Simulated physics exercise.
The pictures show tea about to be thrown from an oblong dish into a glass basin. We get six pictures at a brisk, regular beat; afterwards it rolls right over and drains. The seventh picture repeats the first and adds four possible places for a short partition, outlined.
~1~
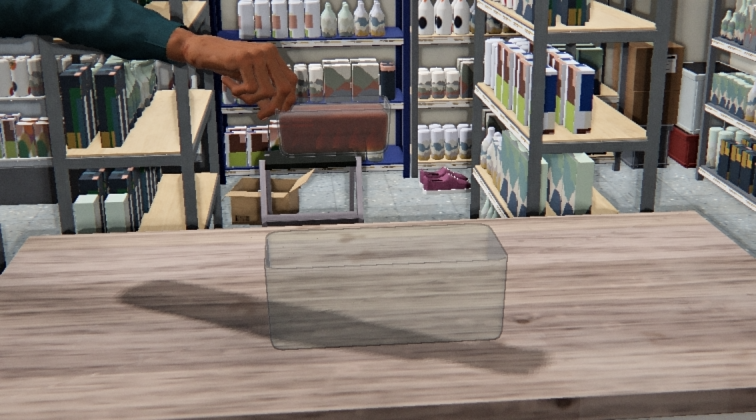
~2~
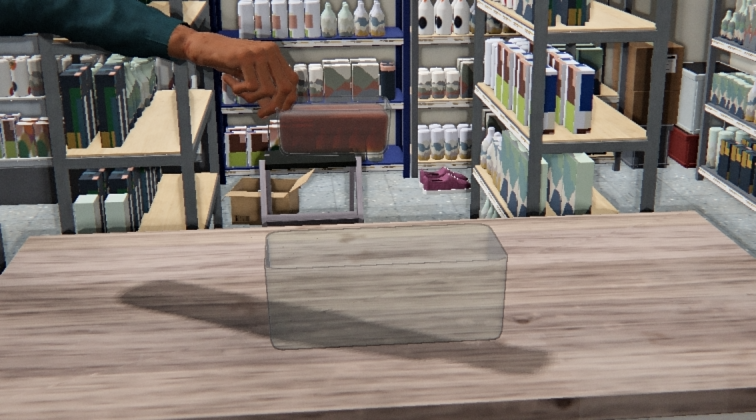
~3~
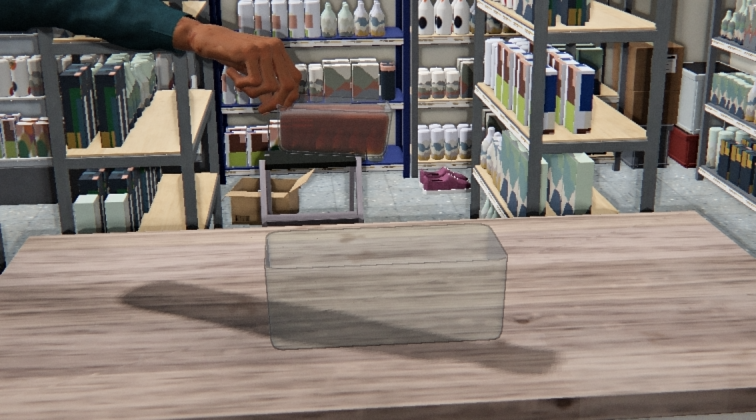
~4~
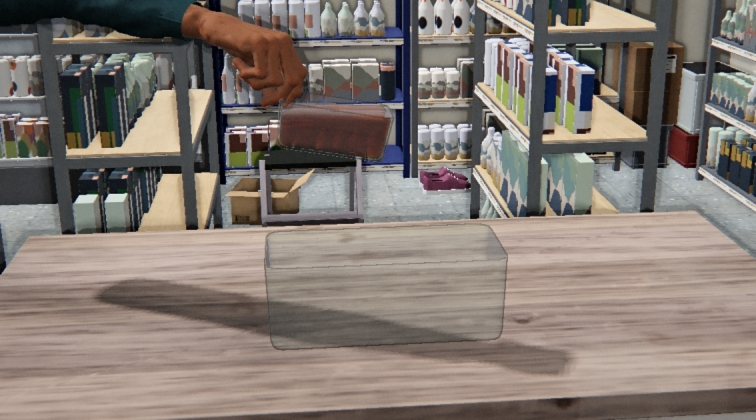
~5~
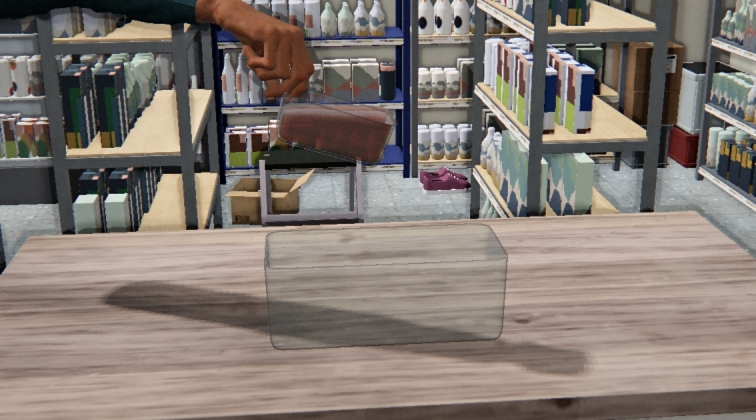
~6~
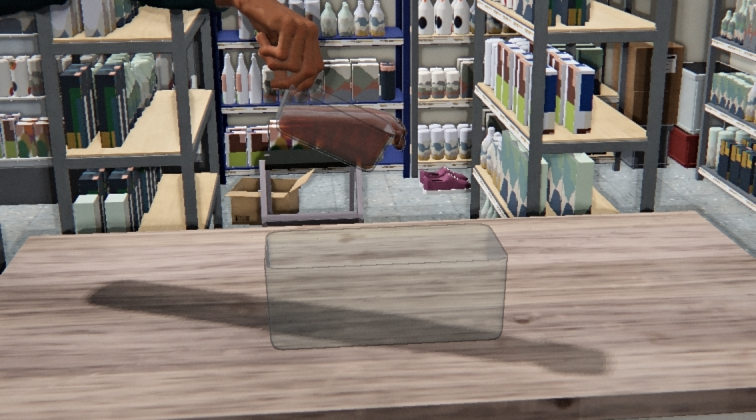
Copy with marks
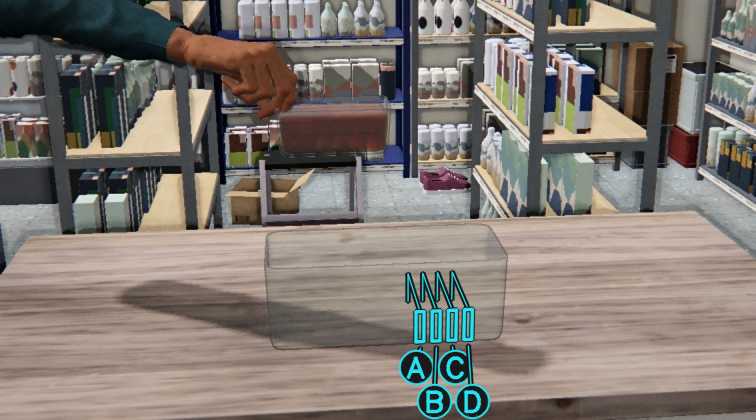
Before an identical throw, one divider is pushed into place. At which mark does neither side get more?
Use slot C.
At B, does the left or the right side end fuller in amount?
The right one.
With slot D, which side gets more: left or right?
The left one.
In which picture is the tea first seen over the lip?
In picture 5.
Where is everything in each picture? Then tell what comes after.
The first frame shows upright, lip at (387, 101); basin from (271, 348) to (502, 337); nothing has left yet.
The second frame shows upright, lip at (387, 102); nothing has left yet.
The third frame shows tipped about 5°, lip at (388, 106); nothing has left yet.
The fourth frame shows tipped about 10°, lip at (390, 111); nothing has left yet.
The fifth frame shows tipped about 18°, lip at (391, 118); tea is over the lip, down to (391, 118).
The sixth frame shows tipped about 27°, lip at (391, 128); tea is over the lip, down to (401, 146).
In cyan, A at (420, 347); B at (436, 346); C at (452, 346); D at (468, 345).
Choosing A, about 23 % ends left of the wall and 74 % right of it; 3 % is lost outside.
Choosing B, about 30 % ends left of the wall and 66 % right of it; 3 % is lost outside.
Choosing C, about 49 % ends left of the wall and 48 % right of it; 3 % is lost outside.
Choosing D, about 71 % ends left of the wall and 26 % right of it; 3 % is lost outside.
